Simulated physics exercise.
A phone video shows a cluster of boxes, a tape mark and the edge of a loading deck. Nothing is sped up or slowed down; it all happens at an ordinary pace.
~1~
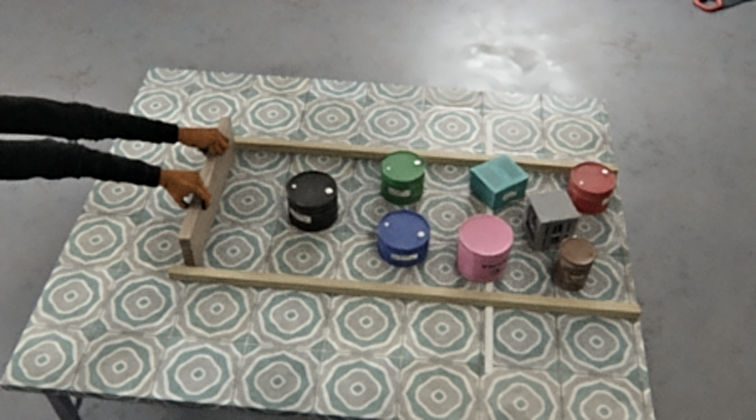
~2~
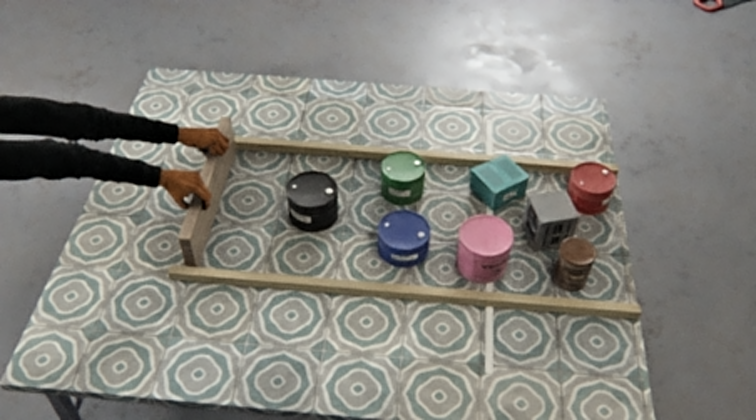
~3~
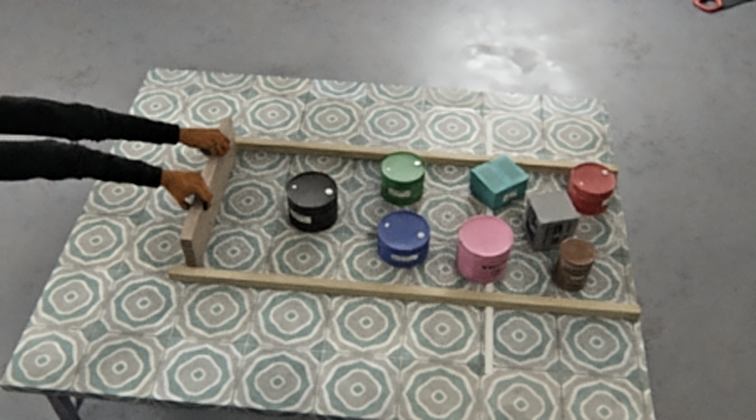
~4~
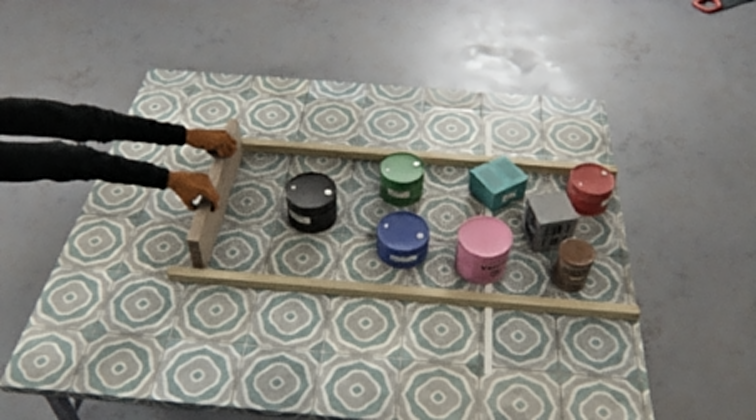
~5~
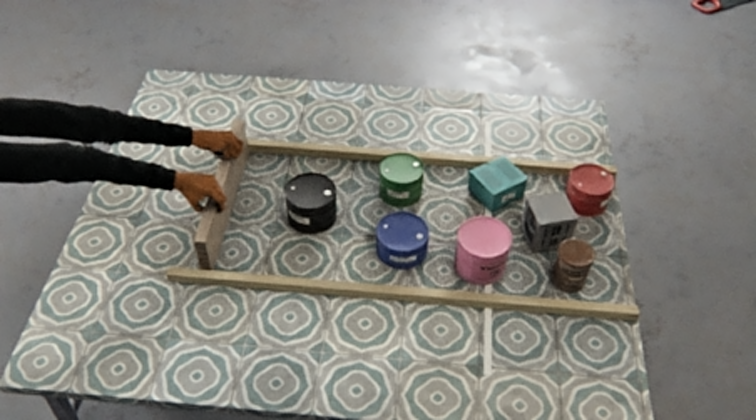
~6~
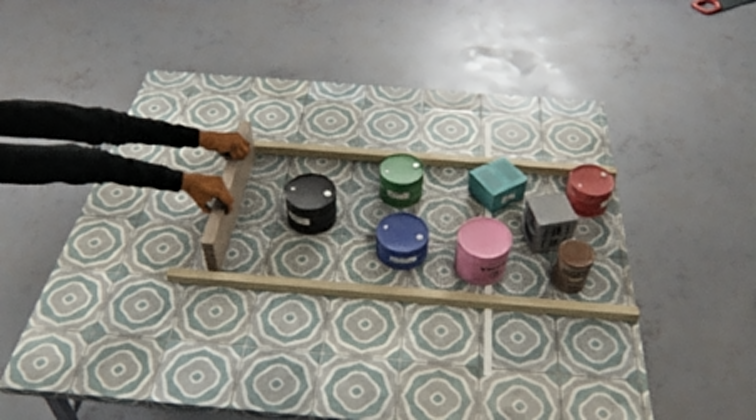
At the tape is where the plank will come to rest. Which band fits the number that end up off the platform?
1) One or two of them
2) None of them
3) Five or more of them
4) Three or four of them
None of them.
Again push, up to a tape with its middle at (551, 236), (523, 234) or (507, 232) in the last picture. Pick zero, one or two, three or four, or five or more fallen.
First three to four, then one or two, then no fall at all.
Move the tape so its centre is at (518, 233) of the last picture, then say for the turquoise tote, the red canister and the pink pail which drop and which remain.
Going one by one, the turquoise tote is still up, the red canister goes down, the pink pail is still up.
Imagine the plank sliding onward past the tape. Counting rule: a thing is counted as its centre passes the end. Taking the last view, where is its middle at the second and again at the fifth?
The first one at (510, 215), the next at (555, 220).
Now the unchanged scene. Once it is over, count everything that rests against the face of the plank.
Looks like 3 of them, all told.
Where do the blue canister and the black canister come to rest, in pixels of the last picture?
About (516, 261), and about (515, 218).
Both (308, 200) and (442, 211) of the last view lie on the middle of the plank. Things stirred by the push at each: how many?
The number moved is 1 and then 5.
Soon after, none off yet; red canister at rest near (589, 191); brown pail at rest near (573, 267); grey crate at rest near (548, 223).
At rest, the number that fall off is zero.
